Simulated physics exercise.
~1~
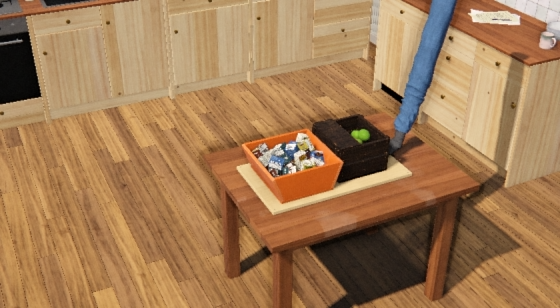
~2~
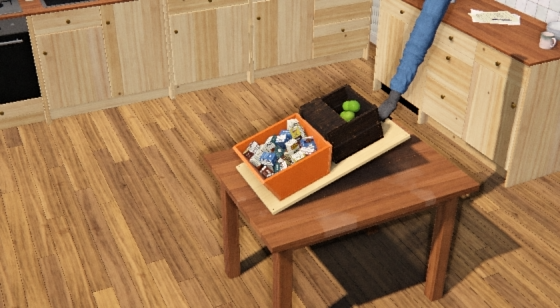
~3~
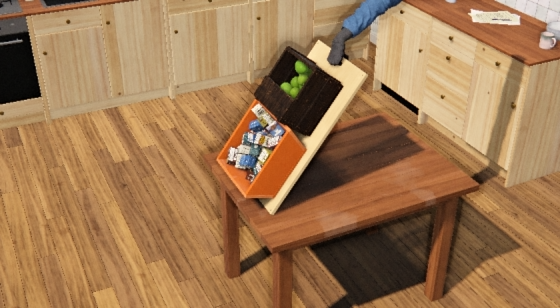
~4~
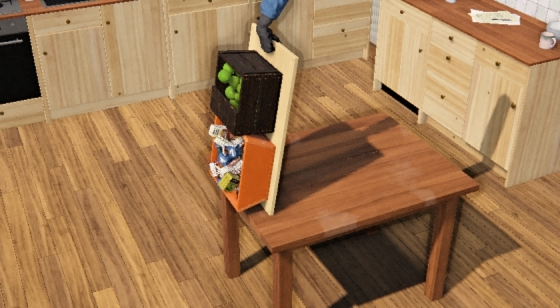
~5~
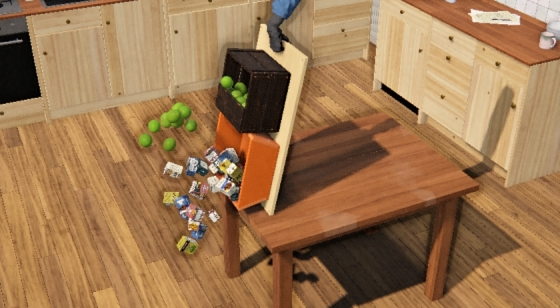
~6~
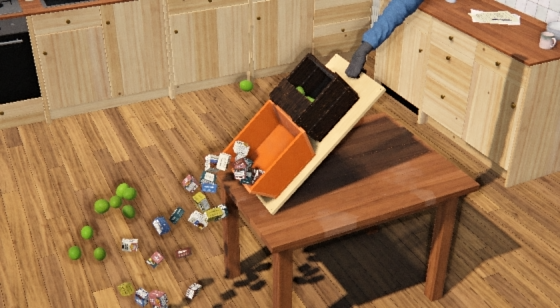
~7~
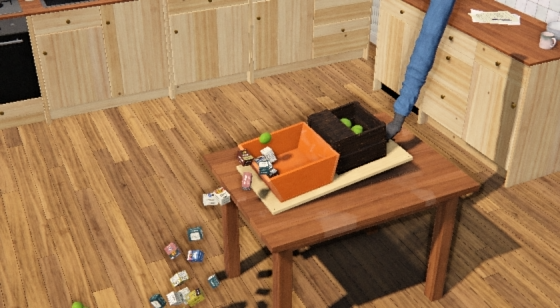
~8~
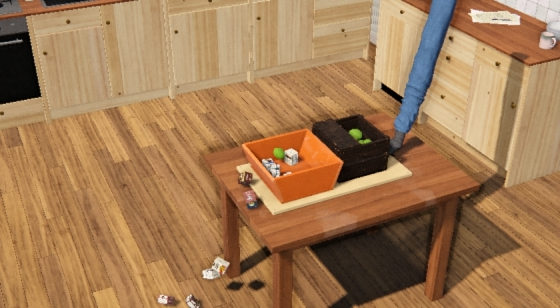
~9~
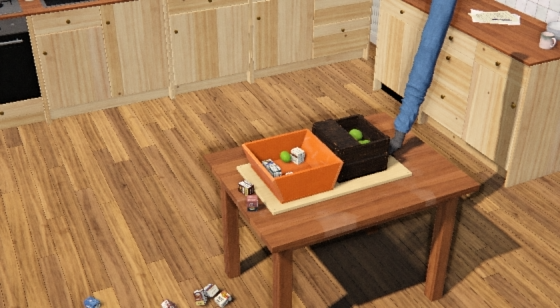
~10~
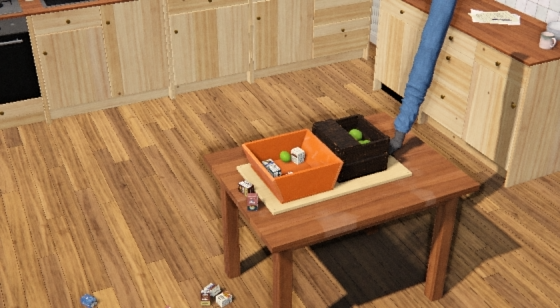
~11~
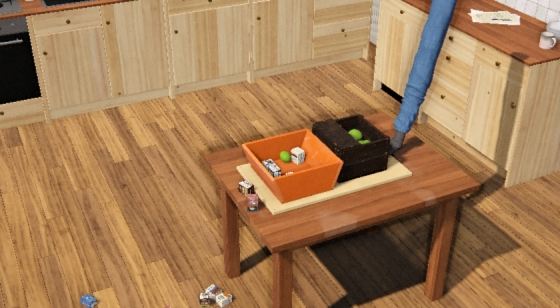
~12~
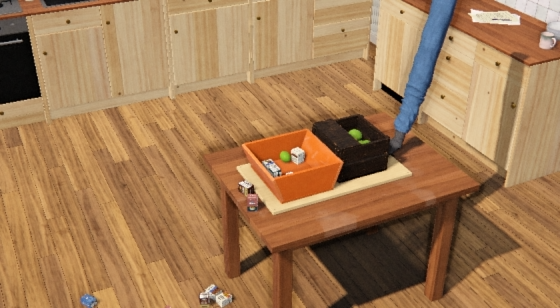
Orange and black tubs on a board tipped up steeply by a gloved hand, spilling cartons and green balls, then lowered flat.
